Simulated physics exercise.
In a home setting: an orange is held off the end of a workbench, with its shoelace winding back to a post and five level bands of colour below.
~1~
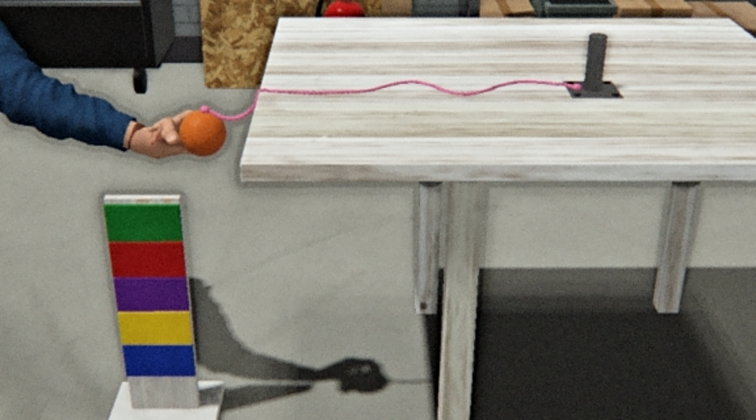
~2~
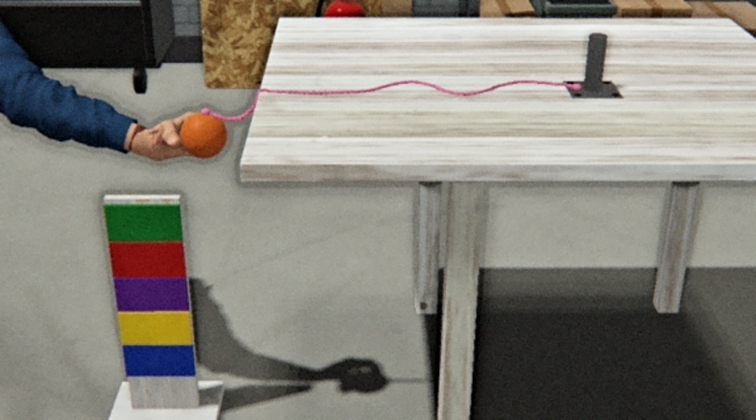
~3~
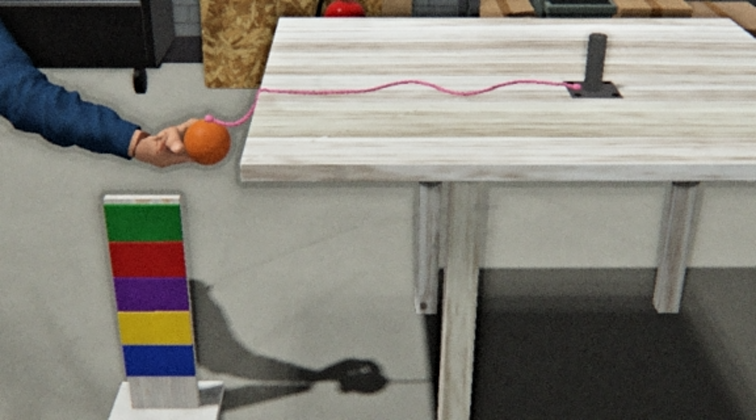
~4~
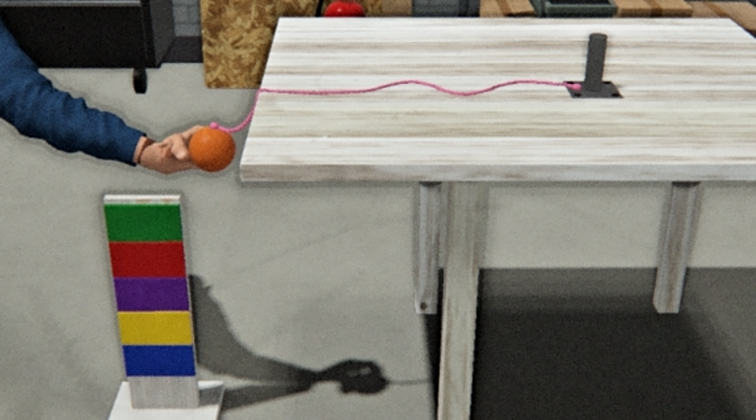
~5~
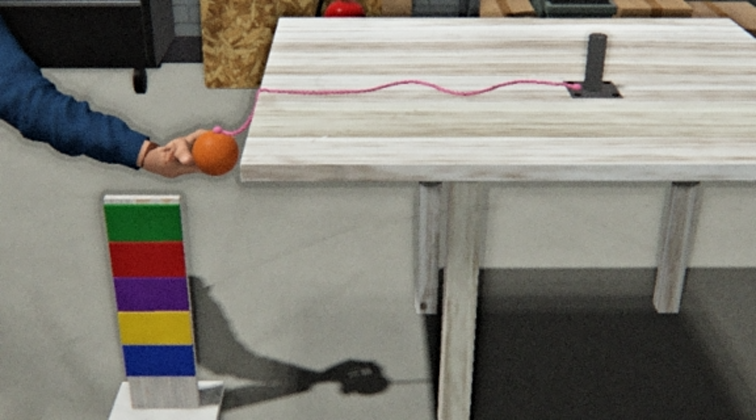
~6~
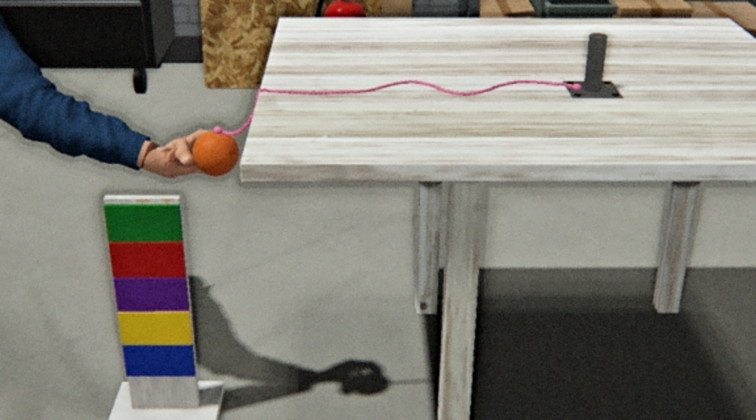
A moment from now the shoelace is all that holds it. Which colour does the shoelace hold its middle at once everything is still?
The shoelace holds its middle at green.
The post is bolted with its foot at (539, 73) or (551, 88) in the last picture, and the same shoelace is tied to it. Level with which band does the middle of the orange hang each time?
Red; red.
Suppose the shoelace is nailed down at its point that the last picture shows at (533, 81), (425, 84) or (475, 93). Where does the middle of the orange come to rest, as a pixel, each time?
Estimated pixels in sequence: (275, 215), (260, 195) and (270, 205).
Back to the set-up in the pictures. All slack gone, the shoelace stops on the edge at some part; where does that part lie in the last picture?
It's the point at about (298, 93).
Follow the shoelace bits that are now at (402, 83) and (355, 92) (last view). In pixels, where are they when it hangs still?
The first settles around (370, 88), the second around (313, 88).
Soon after, orange near (290, 212); level with green.
After that, orange near (249, 216); level with green.
In the end, orange near (273, 218); level with green. Its middle rests at the green band.
